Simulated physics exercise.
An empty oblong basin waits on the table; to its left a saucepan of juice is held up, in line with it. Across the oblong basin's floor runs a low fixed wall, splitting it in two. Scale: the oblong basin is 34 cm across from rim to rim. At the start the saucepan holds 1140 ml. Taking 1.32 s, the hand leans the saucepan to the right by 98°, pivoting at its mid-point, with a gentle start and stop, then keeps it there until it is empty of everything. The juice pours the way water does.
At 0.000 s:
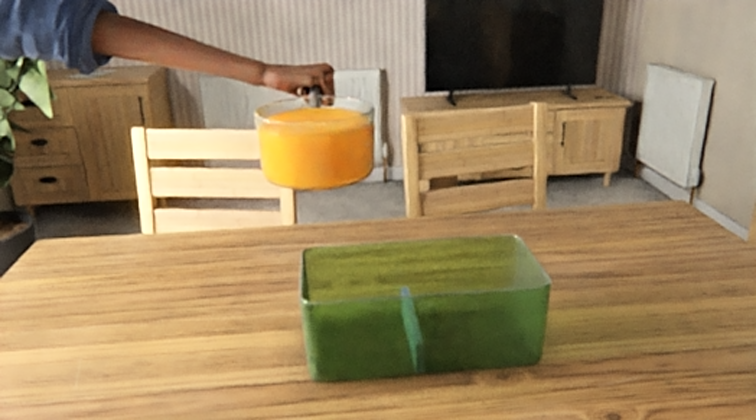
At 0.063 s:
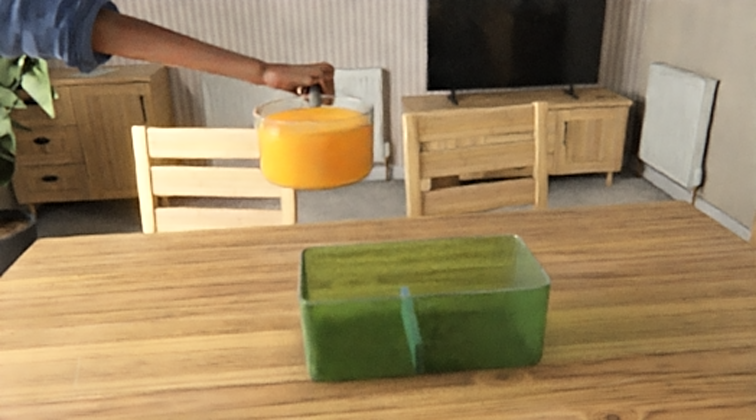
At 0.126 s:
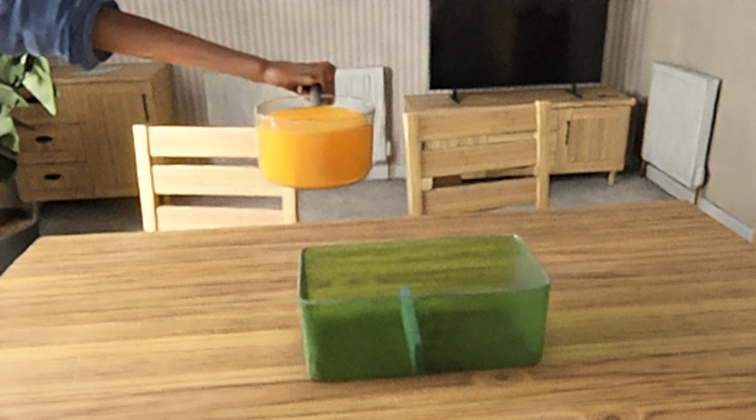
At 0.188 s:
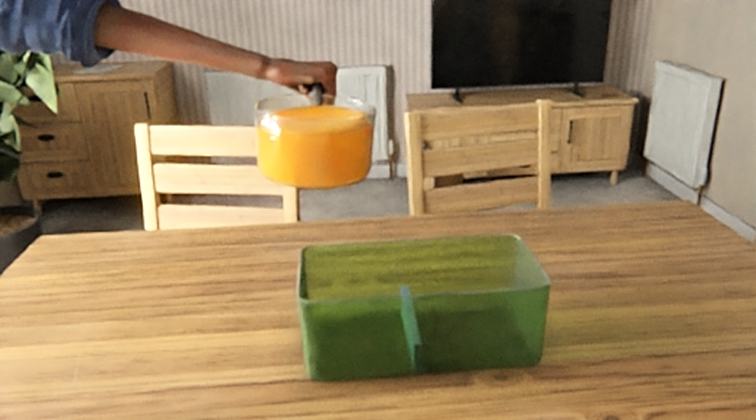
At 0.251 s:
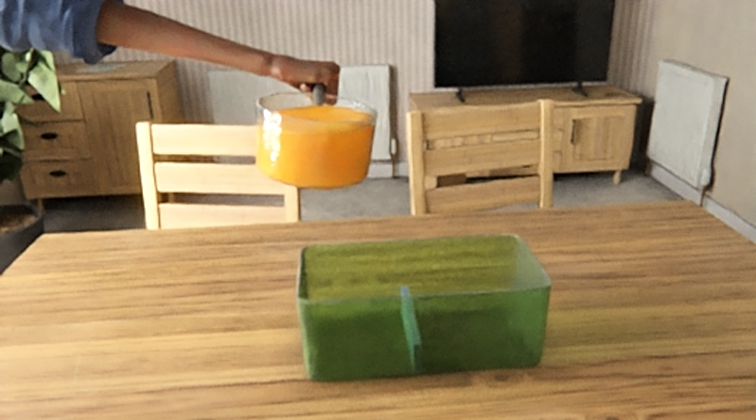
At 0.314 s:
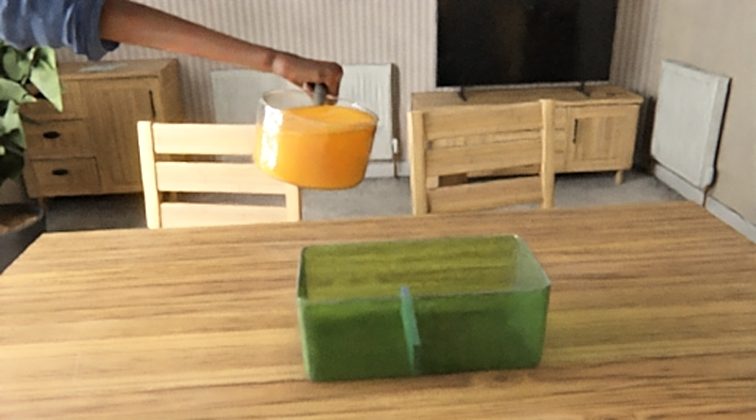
In a living room with wooden cabinets, two chairs and a dark television, the view looks slightly down across a wooden table. An empty green-tinted glass basin, oblong and split in two by a divider, sits on the table, while a hand reaching from the left holds a clear saucepan of orange juice above and left of it. The hand slowly leans the saucepan slightly to the right, the juice shifting inside, as the background drifts faintly rightward.
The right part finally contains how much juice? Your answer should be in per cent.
About 83 in every hundred parts.
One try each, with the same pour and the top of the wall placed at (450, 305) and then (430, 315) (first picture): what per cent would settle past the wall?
I'd put it at about 40 per cent for the first and about 60 per cent for the second.
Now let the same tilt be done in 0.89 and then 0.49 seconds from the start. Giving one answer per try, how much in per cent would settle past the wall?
85 then 80 %.
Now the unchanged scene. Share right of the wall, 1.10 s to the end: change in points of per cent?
I'd say it grows by some 18.
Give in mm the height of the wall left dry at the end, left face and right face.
The left comes to roughly 40 mm and the right to roughly 14 mm.
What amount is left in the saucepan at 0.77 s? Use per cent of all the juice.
64 %.
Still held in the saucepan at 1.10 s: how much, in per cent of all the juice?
I'd say some 16 per cent remains.
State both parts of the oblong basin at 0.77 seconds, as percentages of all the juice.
Left about 1, right about 7.
By 0.77 s the tilt is 61° and 63 per cent is still to pour, 1 is left of the wall and 7 right of it.
By 1.10 s the tilt is 91° and 17 per cent is still to pour, 3 is left of the wall and 65 right of it.
By 1.44 s the tilt is 98° and 2 per cent is still to pour, 12 is left of the wall and 82 right of it.
By 1.82 s the tilt is 98° and 0 per cent is still to pour, 16 is left of the wall and 83 right of it.
At rest 16 per cent lies left of the wall, 83 right of it and 1 outside.
